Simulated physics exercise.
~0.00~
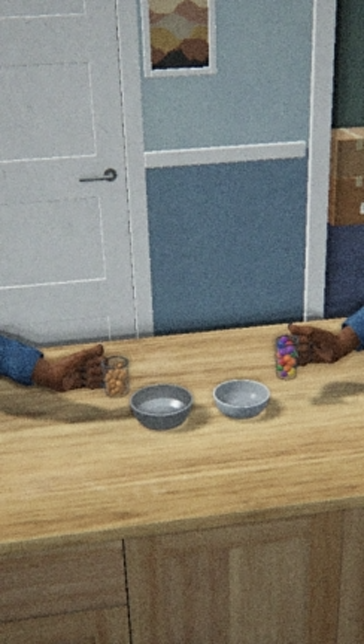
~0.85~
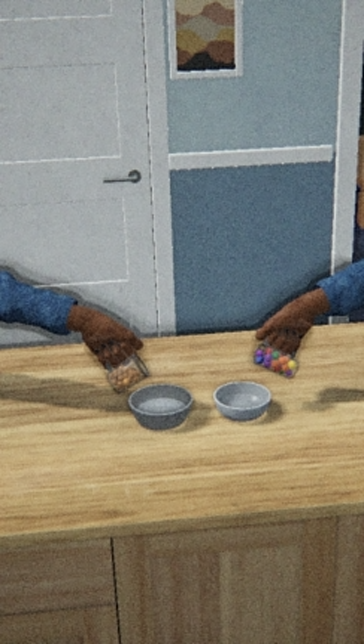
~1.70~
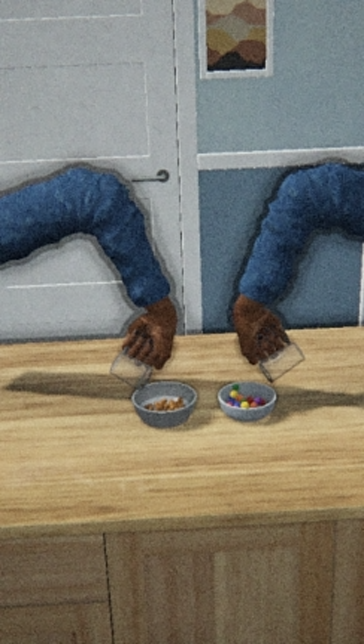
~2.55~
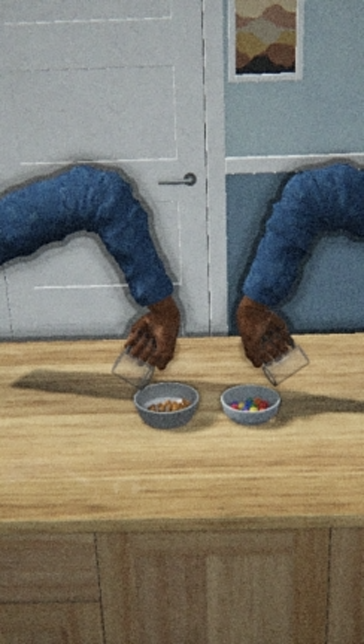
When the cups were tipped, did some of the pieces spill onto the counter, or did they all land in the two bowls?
They all landed in the bowls. The left bowl held all the brownish pieces and the right bowl held all the colorful ones, with none on the counter.
Two hands in blue sleeves, each holding a clear cup of small pieces, moved inward over a wooden counter and tipped the cups over two gray bowls. Brownish pieces dropped into the left bowl and colorful ones into the right, leaving both cups empty.
